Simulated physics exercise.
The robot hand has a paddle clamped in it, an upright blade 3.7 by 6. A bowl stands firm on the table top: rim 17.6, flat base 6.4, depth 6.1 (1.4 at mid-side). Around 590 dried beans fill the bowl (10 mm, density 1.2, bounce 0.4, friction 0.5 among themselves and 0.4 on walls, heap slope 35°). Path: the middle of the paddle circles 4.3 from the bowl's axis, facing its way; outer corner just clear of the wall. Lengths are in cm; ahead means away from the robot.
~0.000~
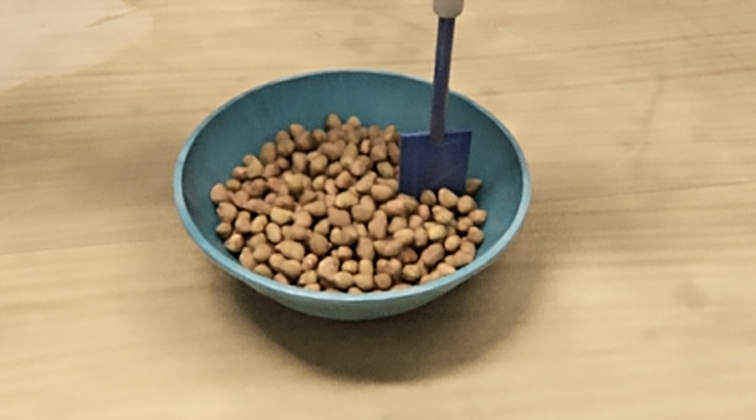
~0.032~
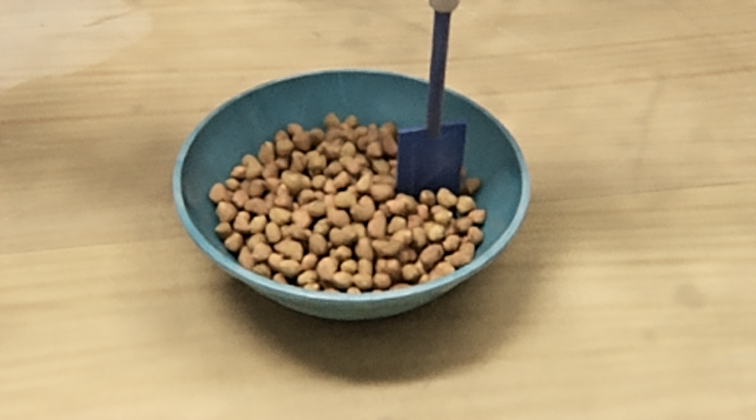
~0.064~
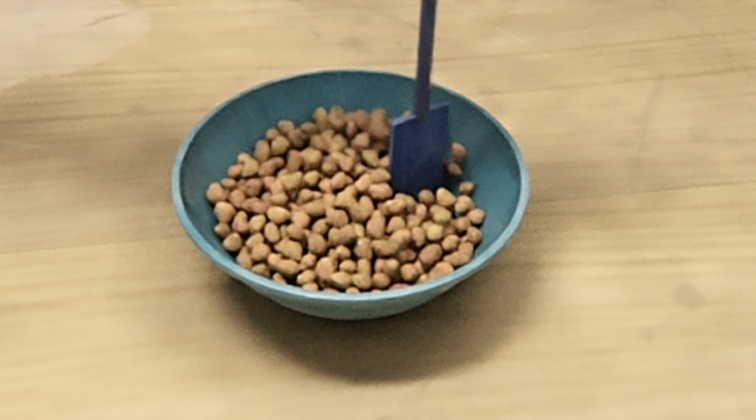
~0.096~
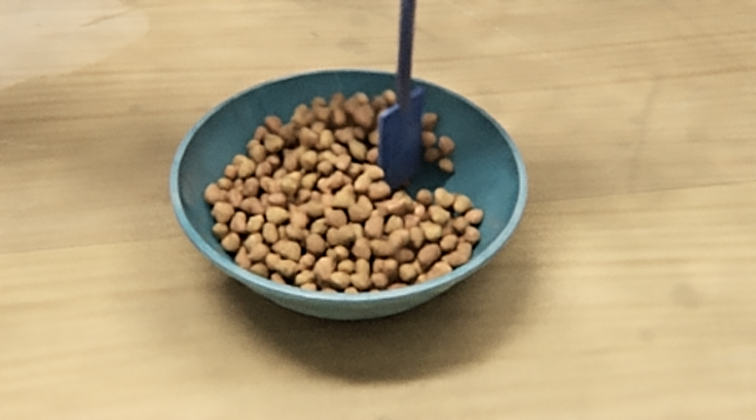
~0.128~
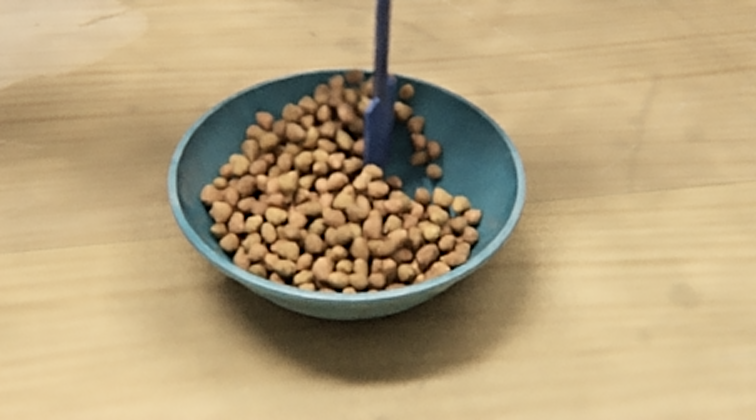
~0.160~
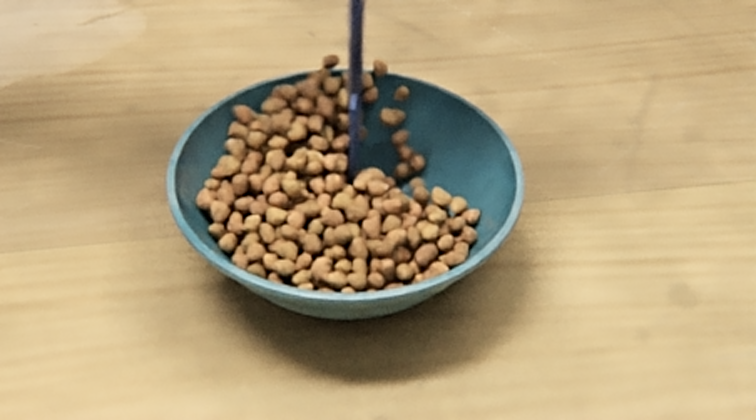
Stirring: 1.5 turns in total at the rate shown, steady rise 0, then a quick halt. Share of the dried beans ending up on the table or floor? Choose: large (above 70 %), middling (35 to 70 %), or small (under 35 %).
Small.
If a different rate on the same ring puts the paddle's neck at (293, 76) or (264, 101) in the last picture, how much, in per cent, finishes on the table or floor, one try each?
About 50 and 55 %.
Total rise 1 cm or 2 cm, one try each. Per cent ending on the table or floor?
I'd reckon around 25 and 15 per cent.
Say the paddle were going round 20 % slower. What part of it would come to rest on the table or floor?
About 25 percent, I'd say.
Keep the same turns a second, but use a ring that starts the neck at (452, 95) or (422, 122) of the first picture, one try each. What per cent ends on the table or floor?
Near 30 and 15 in a hundred, one try each.
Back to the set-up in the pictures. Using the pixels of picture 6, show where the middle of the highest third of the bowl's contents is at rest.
Somewhere close to (277, 247).
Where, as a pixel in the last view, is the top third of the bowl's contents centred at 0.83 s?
I'd point to about (309, 114).
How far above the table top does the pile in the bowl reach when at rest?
I'd guess close to 7.5 centimetres.
After 0.50 s, 257° round, highest piece 9 above the table; 525 in the bowl, 47 on the table or floor, 19 in flight or on the tool.
After 0.83 s, 78° round, highest piece 8 above the table; 462 in the bowl, 112 on the table or floor, 17 in flight or on the tool.
After 1.20 s, 180° round, highest piece 7 above the table; 431 in the bowl, 160 on the table or floor.
After 1.90 s, 180° round, highest piece 7 above the table; 431 in the bowl, 160 on the table or floor.
At rest, 431 in the bowl, 160 on the table or floor. That is 27 % on the table or floor.
